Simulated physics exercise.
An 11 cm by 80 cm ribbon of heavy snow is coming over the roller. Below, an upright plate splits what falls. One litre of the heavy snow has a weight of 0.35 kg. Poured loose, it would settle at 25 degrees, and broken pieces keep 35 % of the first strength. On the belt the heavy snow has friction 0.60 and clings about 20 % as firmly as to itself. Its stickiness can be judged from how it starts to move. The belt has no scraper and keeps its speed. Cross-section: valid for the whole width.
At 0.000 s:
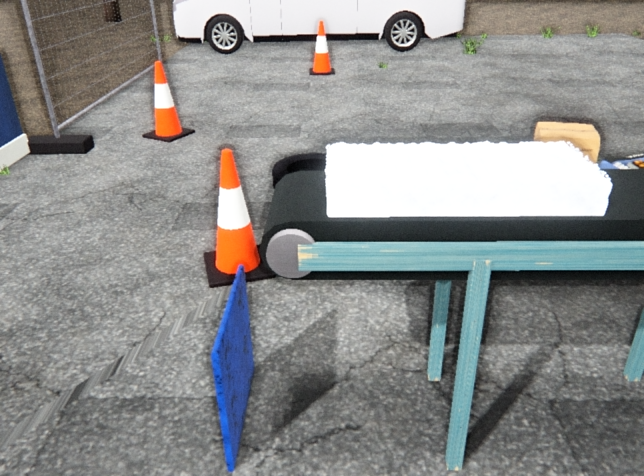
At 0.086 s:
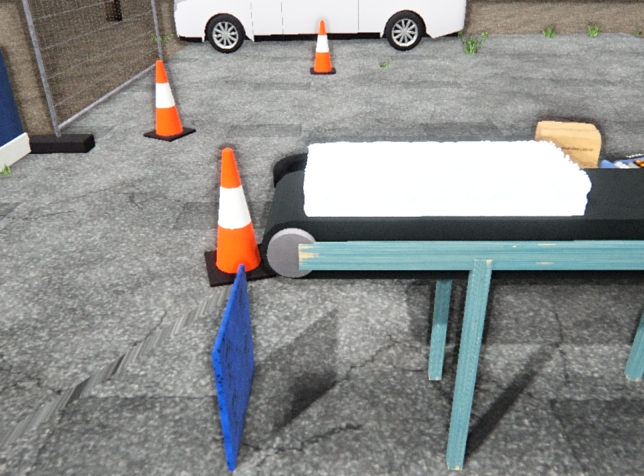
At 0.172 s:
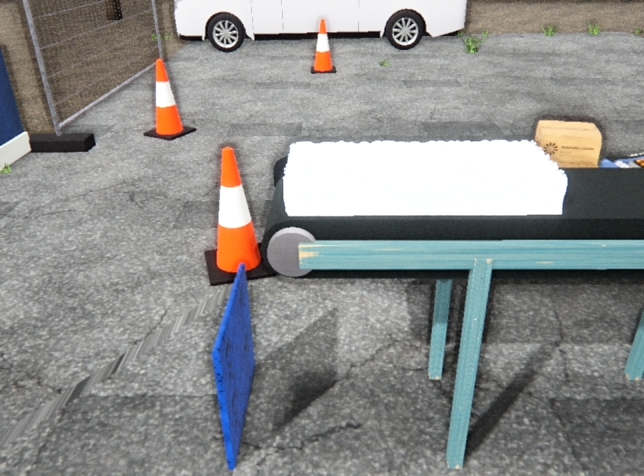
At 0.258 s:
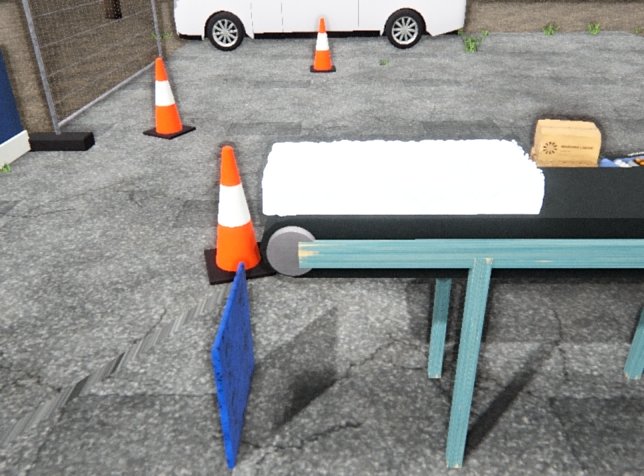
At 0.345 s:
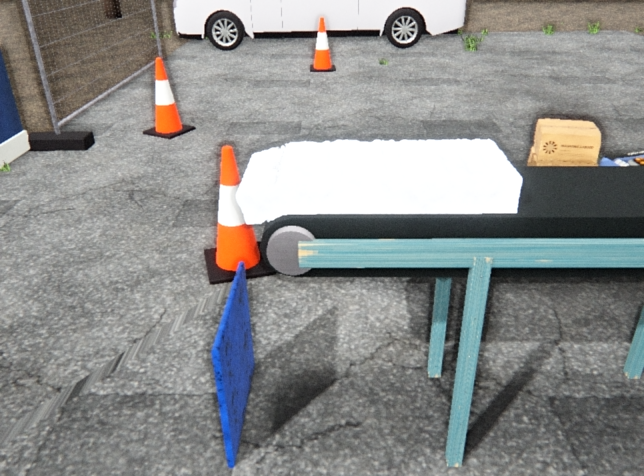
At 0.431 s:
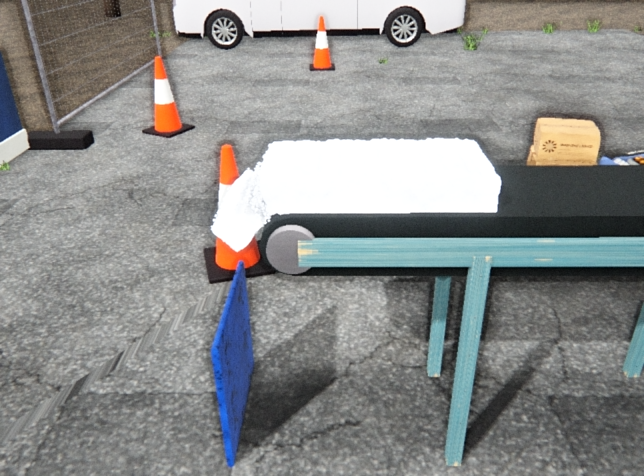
White snow slides left along a black conveyor belt, then cracks over the end roller.
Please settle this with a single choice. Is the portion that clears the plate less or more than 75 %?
The portion that clears the plate comes out more.
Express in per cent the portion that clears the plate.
Estimate: Some 95 per cent.
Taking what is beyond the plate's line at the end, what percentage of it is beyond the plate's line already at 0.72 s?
Some 20 per cent.
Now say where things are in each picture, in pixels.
Leading edge of the heavy snow at (327, 201), in the first frame.
Leading edge of the heavy snow at (307, 200), in the second frame.
Leading edge of the heavy snow at (286, 199), 3 % of it past the top of the roller, in one piece, in the third frame.
Leading edge of the heavy snow at (263, 191), 10 % of it past the top of the roller, in one piece, in the fourth frame.
Leading edge of the heavy snow at (238, 201), 18 % of it past the top of the roller, cracking, in the fifth frame.
Leading edge of the heavy snow at (215, 231), 26 % of it past the top of the roller, cracking, in the sixth frame.
After 0.72 s, 22 % is beyond the plate's line.
After 1.06 s, 51 % is beyond the plate's line.
After 1.39 s, 79 % is beyond the plate's line.
After 1.73 s, 95 % is beyond the plate's line.
After 3.01 s, at the end, 95 % is beyond the plate's line.
